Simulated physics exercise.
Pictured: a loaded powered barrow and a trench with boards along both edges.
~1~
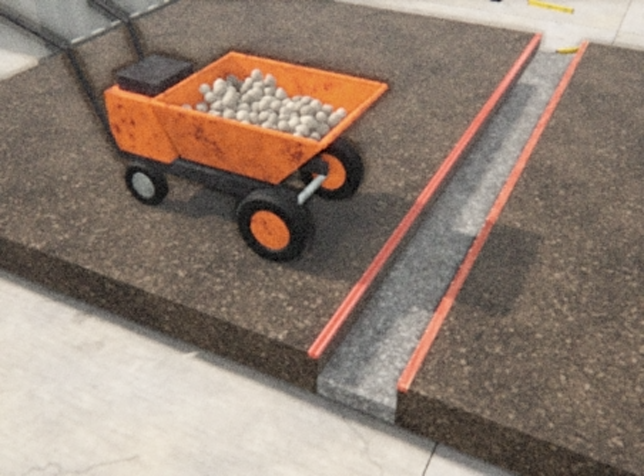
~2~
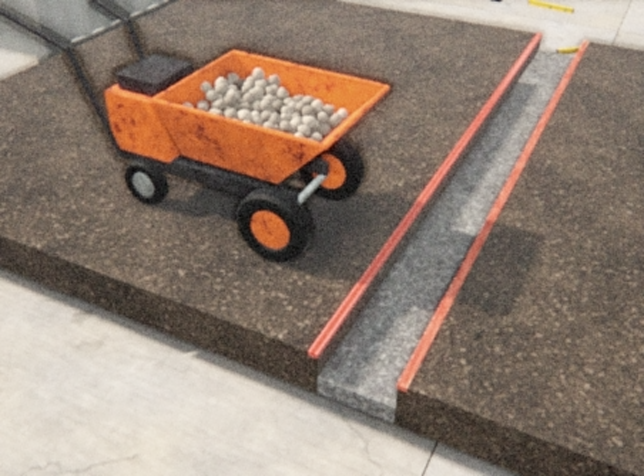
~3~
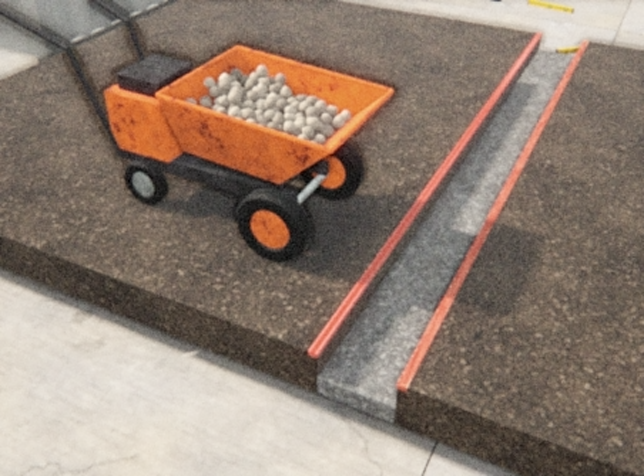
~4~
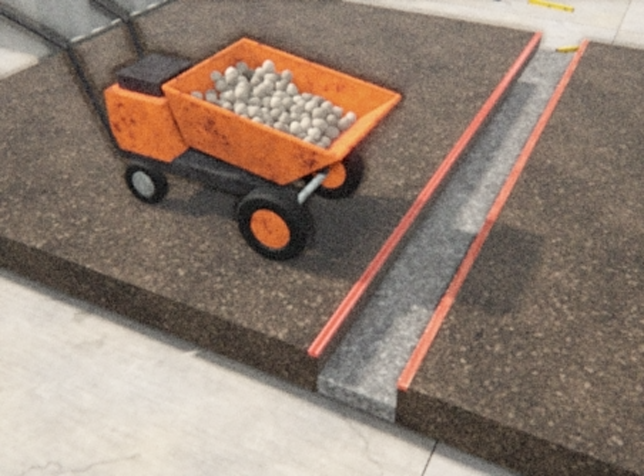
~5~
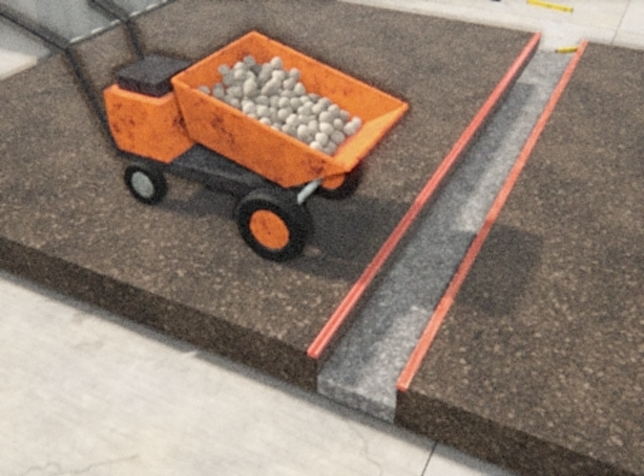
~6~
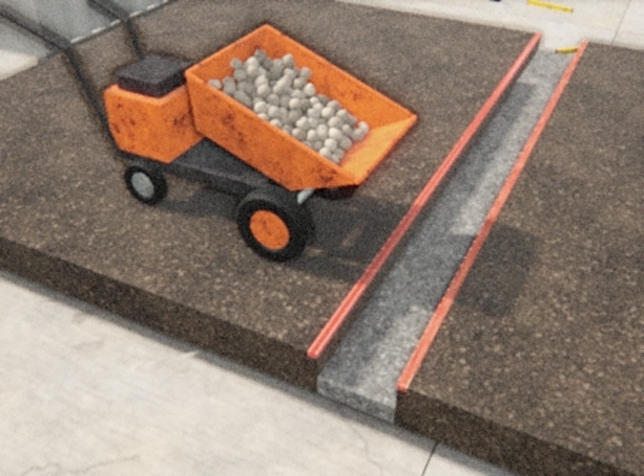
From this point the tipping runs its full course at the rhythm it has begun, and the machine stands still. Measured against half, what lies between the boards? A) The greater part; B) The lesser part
(A) The greater part.
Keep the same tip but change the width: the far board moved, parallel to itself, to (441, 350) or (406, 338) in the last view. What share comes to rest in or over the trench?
You'd get 80 in a hundred the first time and 50 in a hundred the second.
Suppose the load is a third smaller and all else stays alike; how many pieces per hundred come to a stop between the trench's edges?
Roughly 90 percent of the load.
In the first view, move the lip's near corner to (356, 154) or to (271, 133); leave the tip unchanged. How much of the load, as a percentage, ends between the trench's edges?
30 and 60 in a hundred, in that order.
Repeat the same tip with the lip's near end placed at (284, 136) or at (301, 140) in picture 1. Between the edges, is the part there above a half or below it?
To start, the greater share; after that, the greater share.
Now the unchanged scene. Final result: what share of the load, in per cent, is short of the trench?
I'd put it at around 0 percent.
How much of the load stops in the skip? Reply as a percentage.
I'd say around 20 per cent.
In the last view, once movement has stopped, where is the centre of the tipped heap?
About pixel (434, 271).
Soon, skip tipped steeply; all in the skip.
A while on, skip tipped steeply; most in the skip; about a quarter in or heaped over the trench; a stray few beyond it; a stray few falling.
Towards the end, skip tipped right over; about a quarter in the skip; about two thirds in or heaped over the trench; a small part beyond it.
Finally, skip tipped right over; about a quarter in the skip; most in or heaped over the trench; a small part beyond it.
